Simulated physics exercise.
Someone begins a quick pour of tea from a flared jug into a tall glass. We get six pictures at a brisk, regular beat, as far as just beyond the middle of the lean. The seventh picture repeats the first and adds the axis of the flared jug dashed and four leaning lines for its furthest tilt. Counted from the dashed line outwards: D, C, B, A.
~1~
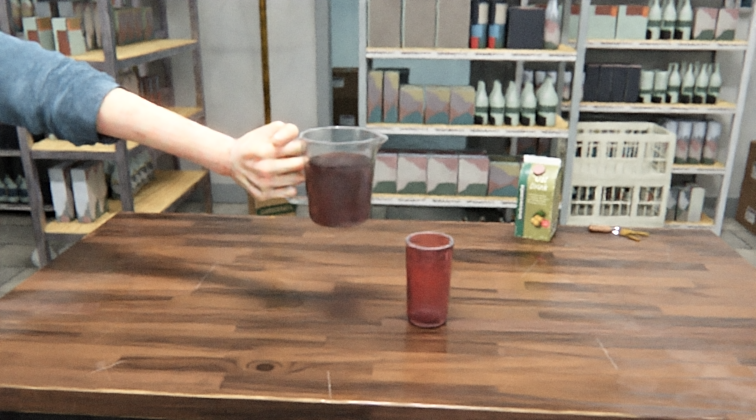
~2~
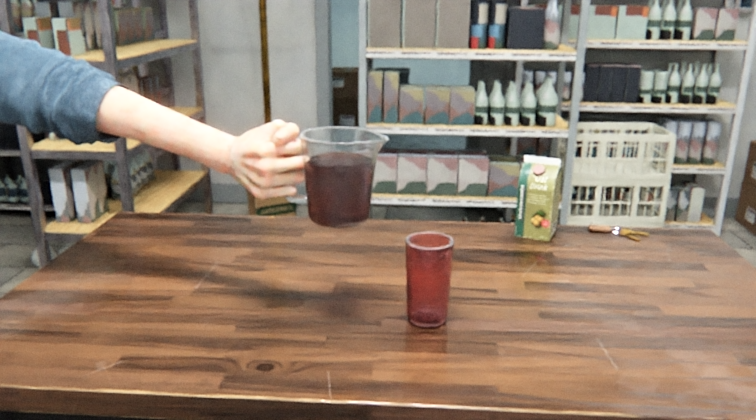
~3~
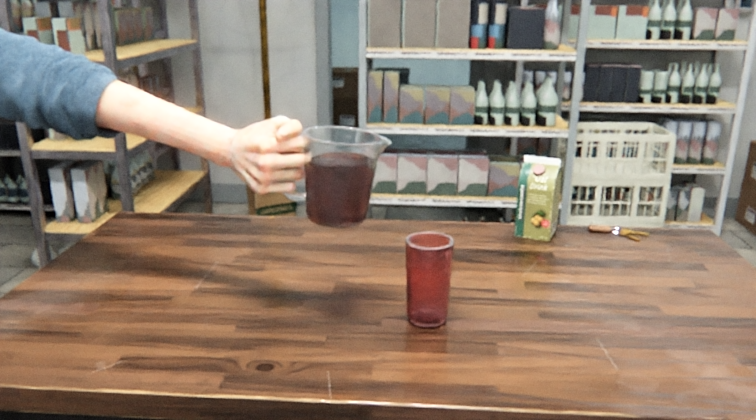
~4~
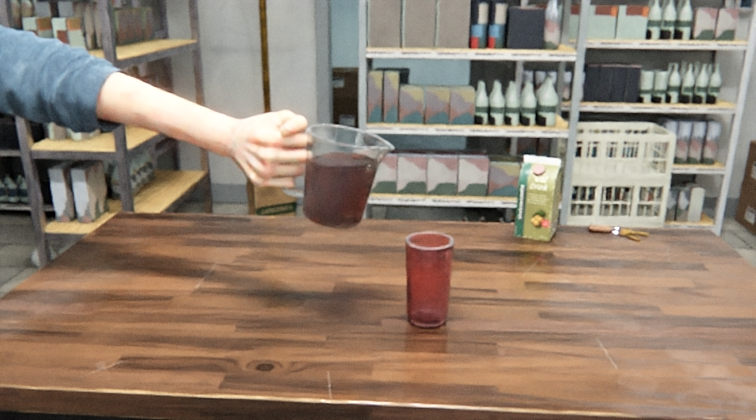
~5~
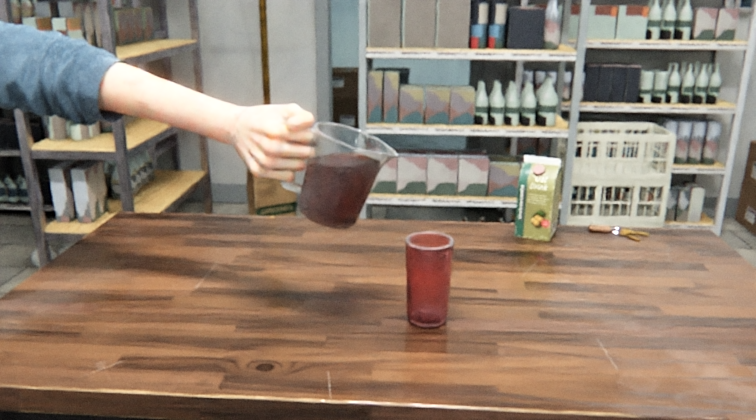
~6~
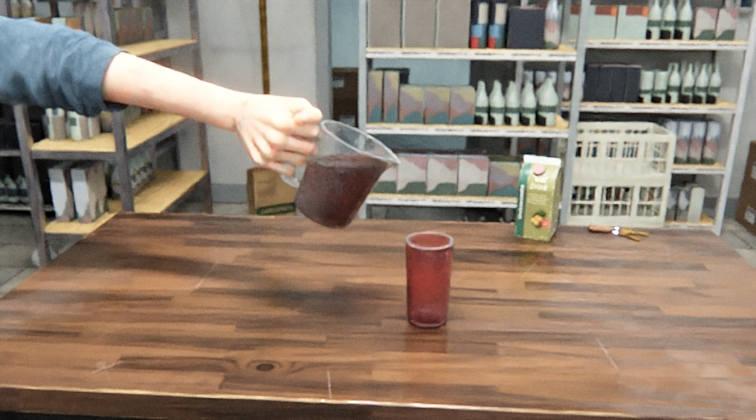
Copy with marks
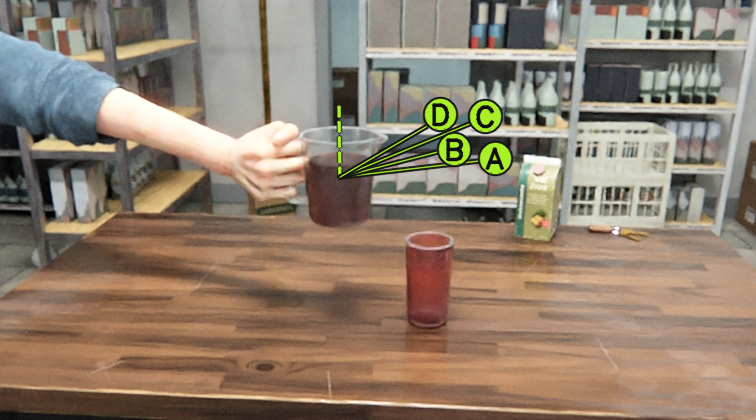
At a wooden table in front of stocked shelves, a hand held a clear jug of dark liquid upright near a tall red glass, then gradually tilted it to the right, with nothing coming out.
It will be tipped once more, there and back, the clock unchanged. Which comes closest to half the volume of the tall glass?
Use line D.
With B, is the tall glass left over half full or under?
Over.
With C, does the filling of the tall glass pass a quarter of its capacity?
Yes, clearly.
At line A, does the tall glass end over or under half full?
Over half.
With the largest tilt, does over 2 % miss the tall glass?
Yes.
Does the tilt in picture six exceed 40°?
No, it does not.
On the marked copy, A at (479, 161); B at (437, 152); C at (470, 123); D at (426, 126).
For line A, the tall glass ends with about 96 % of what it can hold; 20 % of the tea is spilt.
For line B, the tall glass ends with about 94 % of what it can hold; 8 % of the tea is spilt.
For line C, the tall glass ends with about 79 % of what it can hold.
For line D, the tall glass ends with about 53 % of what it can hold.
